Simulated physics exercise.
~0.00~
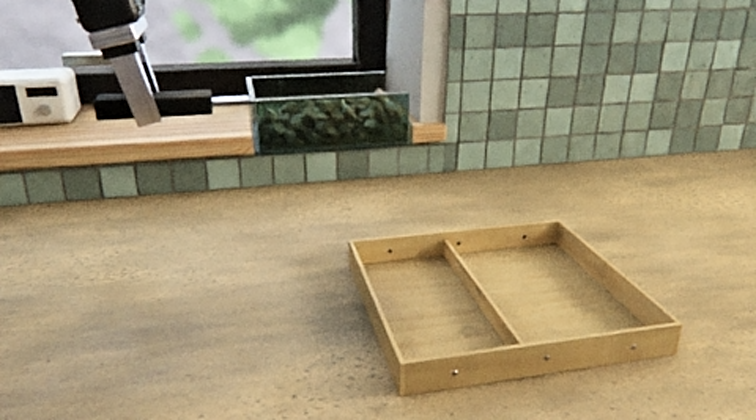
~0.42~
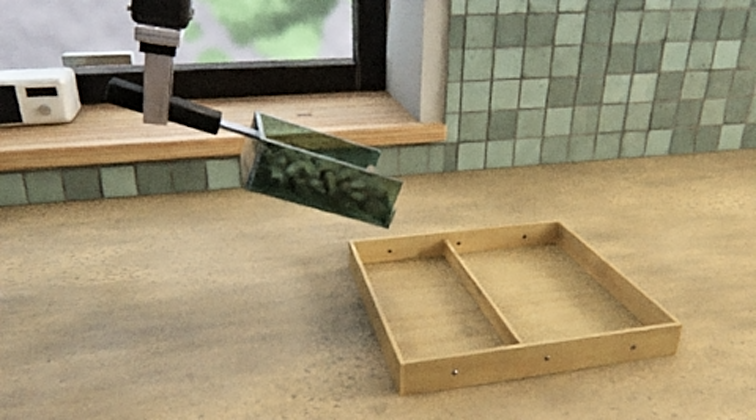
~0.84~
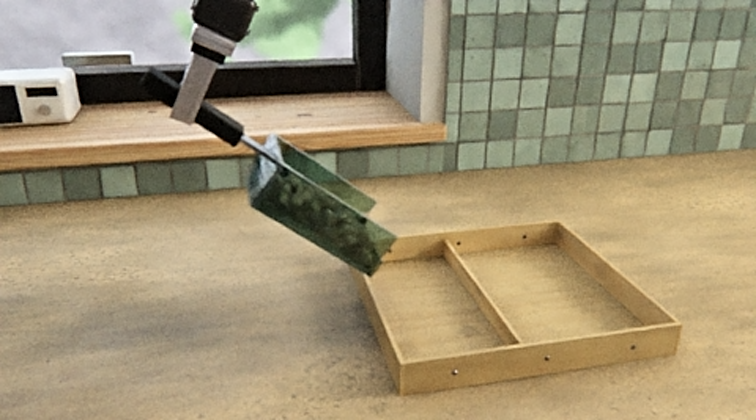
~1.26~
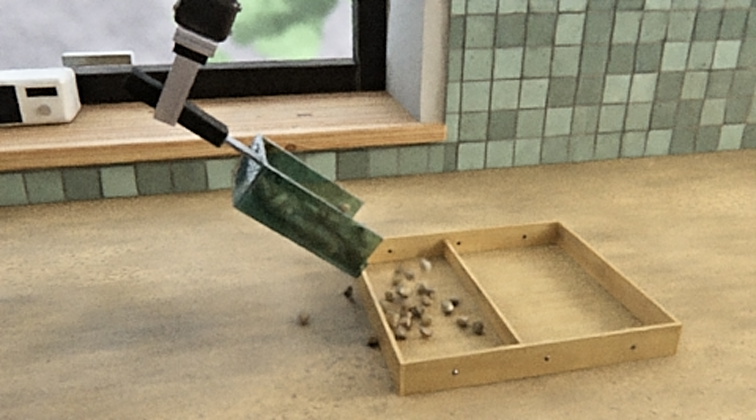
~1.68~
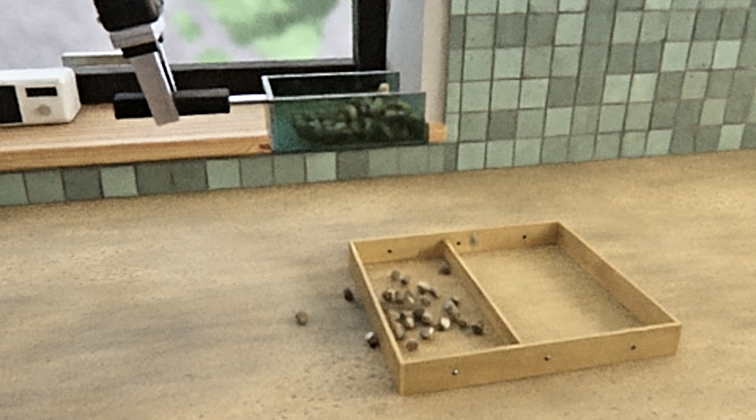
The clip shows a robot gripper tilting a clear, greenish open box of small pebbles toward a divided wooden tray, spilling some into the left section and a few onto the table, then levelling the box with many pebbles still inside.
